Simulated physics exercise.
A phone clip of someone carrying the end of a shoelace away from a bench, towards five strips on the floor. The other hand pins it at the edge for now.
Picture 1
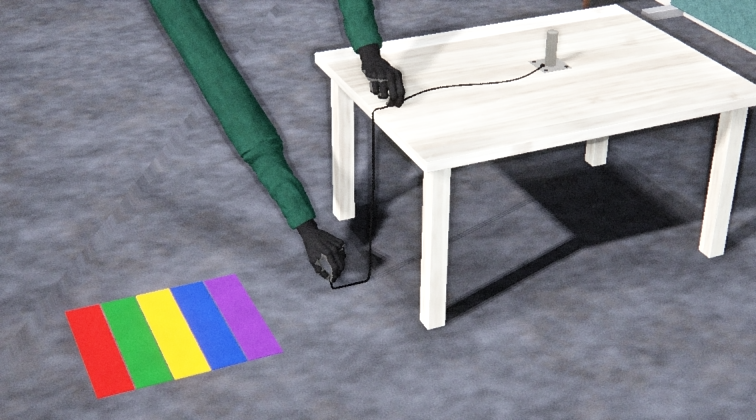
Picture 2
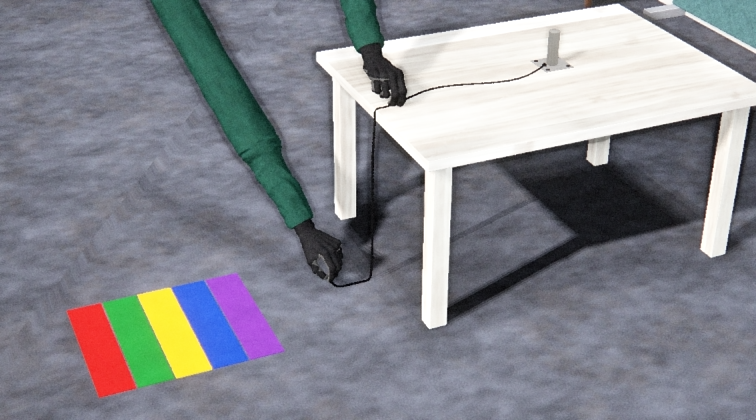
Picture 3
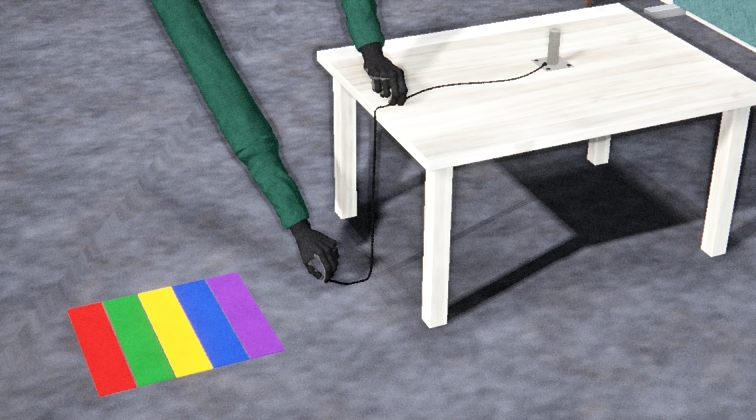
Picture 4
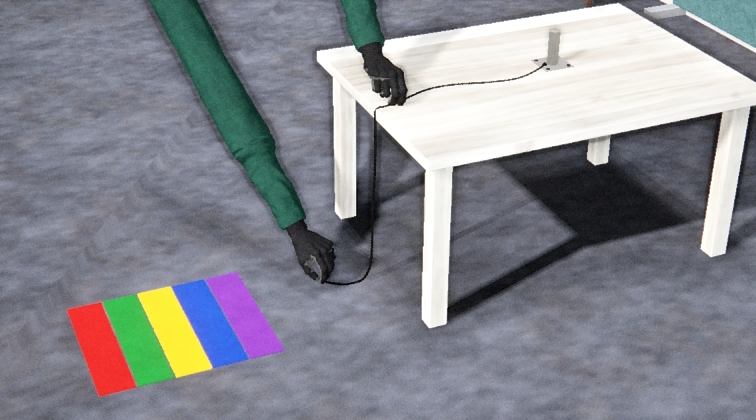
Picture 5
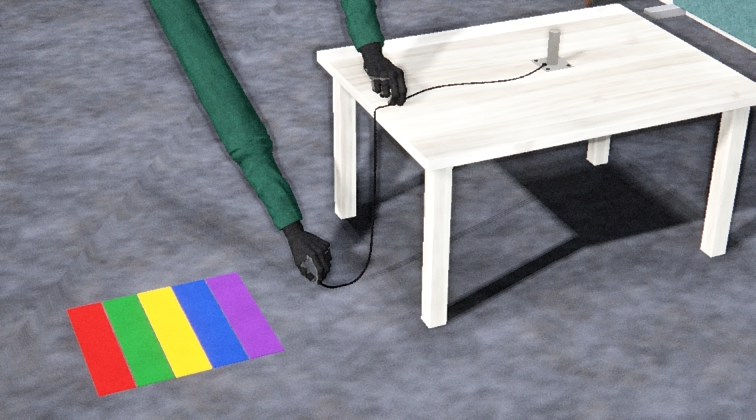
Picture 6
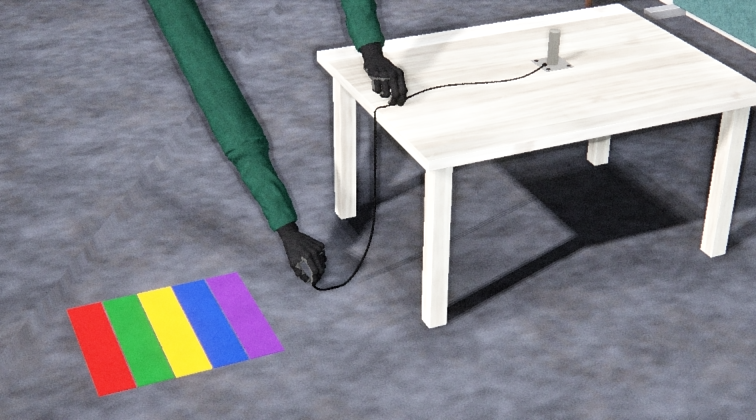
A black-gloved hand in a green sleeve holds the end of a thin black cord low over a grey floor, seen from above at an angle that stays fixed. Red, green, yellow, blue and purple strips lie at lower left, and another gloved hand presses the cord at the edge of a white table at right. The lower hand moves slightly left, drawing the hanging cord into a wider curve.
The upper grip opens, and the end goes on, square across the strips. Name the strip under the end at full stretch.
The end stops over the blue strip.
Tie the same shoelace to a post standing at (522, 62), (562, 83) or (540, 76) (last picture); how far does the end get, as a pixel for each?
About (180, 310), (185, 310) and (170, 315).
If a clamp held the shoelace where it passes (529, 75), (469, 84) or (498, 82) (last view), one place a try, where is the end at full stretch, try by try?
In that order: (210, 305), (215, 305) and (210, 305).
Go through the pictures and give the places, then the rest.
The first picture shows end (330, 278); purple (257, 341); blue (222, 350); yellow (185, 359); green (148, 368); red (110, 377).
The second picture shows end (327, 278); shoelace through (526, 76) (465, 85) (407, 99) (374, 144) (372, 206) (371, 269).
The third picture shows end (323, 278).
The fourth picture shows end (320, 279); shoelace through (527, 75) (465, 84) (407, 98) (375, 143) (373, 205) (369, 268).
The fifth picture shows end (316, 280).
The sixth picture shows end (311, 281); shoelace through (527, 75) (465, 84) (407, 98) (375, 143) (375, 205) (358, 269).
Early on, end near (262, 293); short of the strips.
Midway, end near (228, 300); over purple.
At the end of the slack, end near (208, 305); over blue. It gets as far as the blue strip.
